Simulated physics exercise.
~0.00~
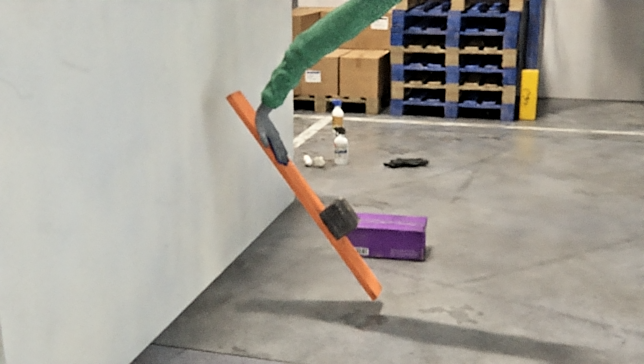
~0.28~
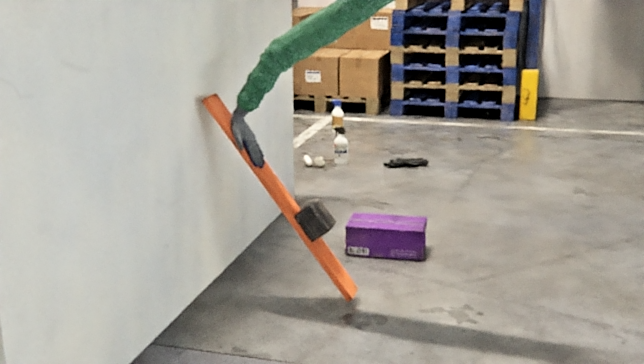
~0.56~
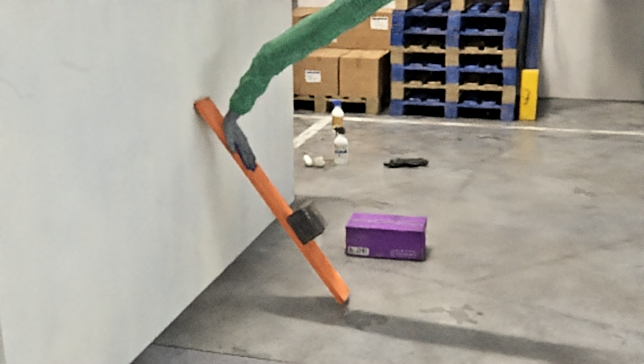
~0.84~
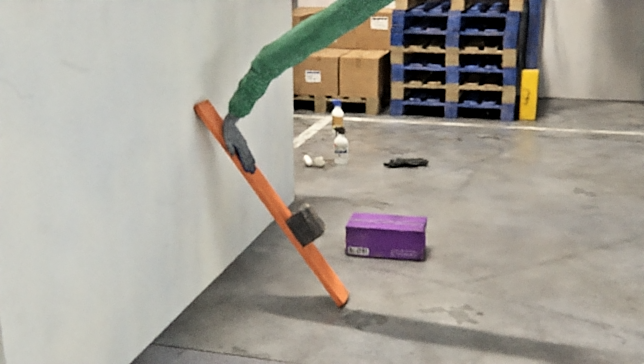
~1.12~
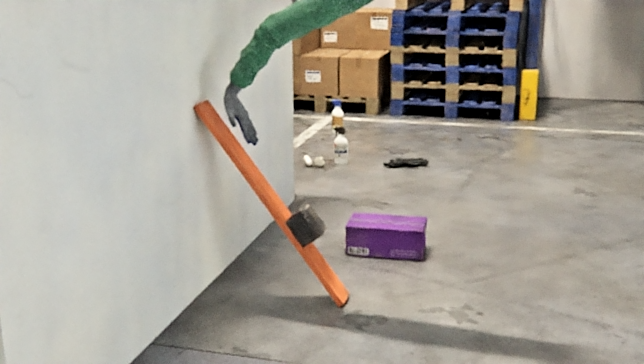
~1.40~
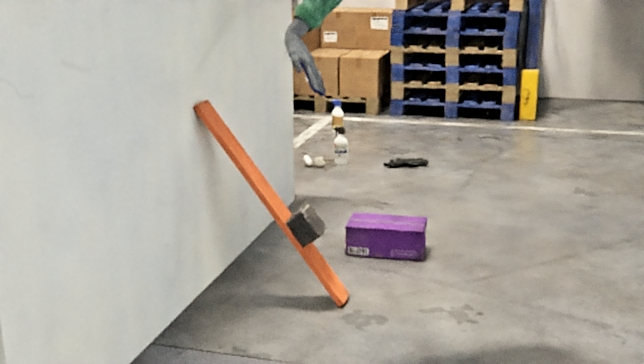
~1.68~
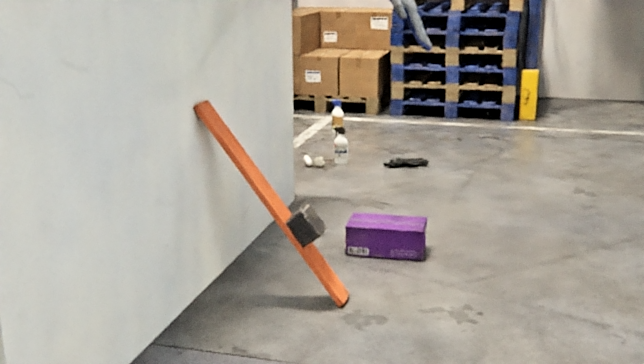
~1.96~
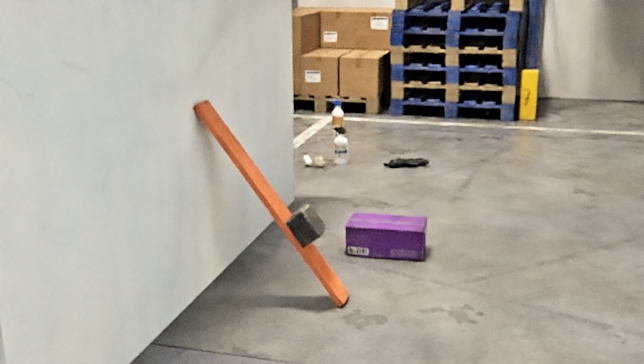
An orange plank with a dark block attached was moved left by a gloved hand in a green sleeve until it leaned against a pale wall, then the hand let go and withdrew, leaving the plank propped up near a purple box.
